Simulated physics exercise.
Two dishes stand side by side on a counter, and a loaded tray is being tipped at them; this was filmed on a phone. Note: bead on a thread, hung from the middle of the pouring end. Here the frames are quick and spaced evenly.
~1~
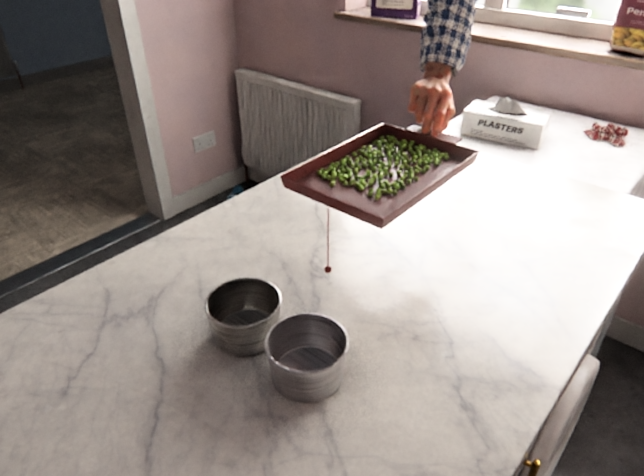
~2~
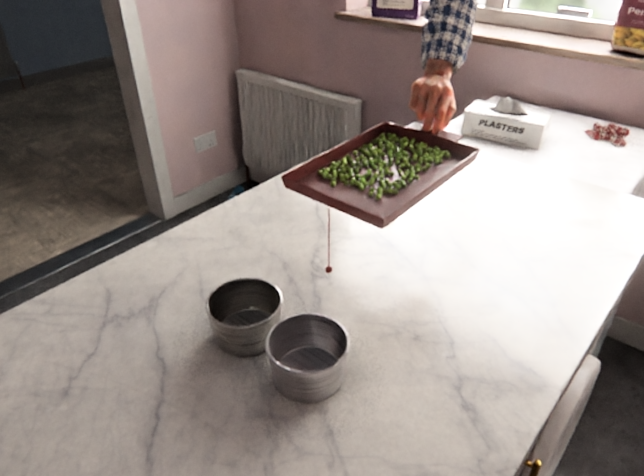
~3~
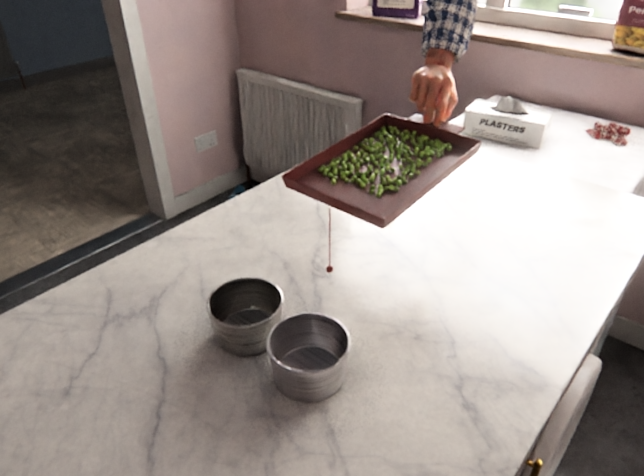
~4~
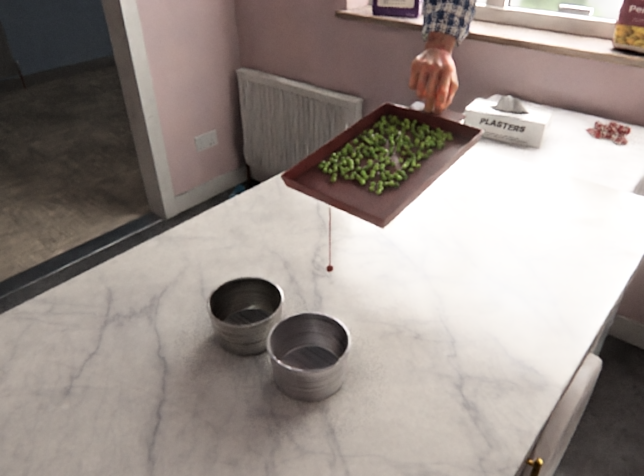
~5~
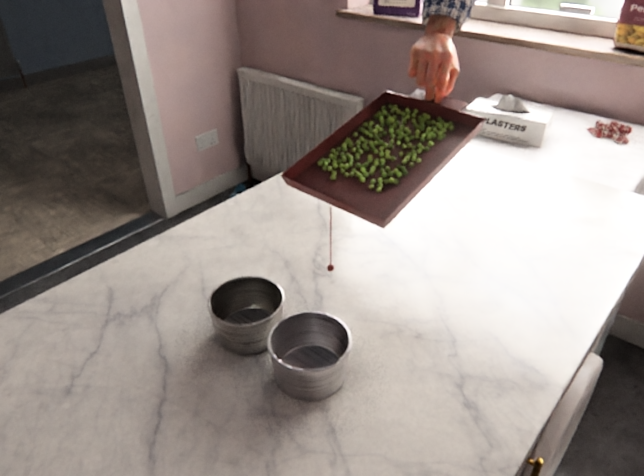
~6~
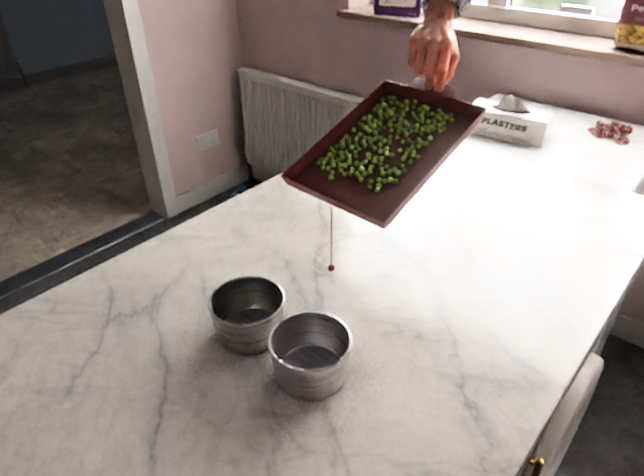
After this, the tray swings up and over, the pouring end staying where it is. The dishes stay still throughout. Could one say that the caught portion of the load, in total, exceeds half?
No, it falls short of half.
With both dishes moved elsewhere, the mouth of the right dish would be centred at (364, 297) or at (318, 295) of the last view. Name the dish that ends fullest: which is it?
Result, try one: The dish at right; try two: The dish at right.
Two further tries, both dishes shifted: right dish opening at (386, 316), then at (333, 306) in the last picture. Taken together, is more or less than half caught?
First try: A majority; second try: A majority.
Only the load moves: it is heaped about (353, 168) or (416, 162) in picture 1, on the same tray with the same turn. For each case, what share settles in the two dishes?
Close to 10 %, followed by close to 10 %.
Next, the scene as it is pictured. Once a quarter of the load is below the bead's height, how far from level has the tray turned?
I'd say close to 100 degrees.
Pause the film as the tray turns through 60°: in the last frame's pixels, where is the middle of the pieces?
The centre of the load shows up near (340, 201) in the last view.
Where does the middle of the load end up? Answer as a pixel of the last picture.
Near (318, 332), more or less.
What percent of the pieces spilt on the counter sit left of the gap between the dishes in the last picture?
Estimate: Near 10 per cent.
Shortly afterwards, tray tipped steeply; the bulk on the tray; only a few in the right dish; only a few in the left dish; only a few outside both; a little in the air.
Next, tray tipped right over; near half on the tray; a little in the right dish; only a few in the left dish; a little outside both; near a quarter in the air.
Some moments later, tray tipped past a quarter turn; a little in the right dish; a little in the left dish; the bulk outside both.
In the end, tray tipped past a quarter turn; a little in the right dish; a little in the left dish; the bulk outside both.
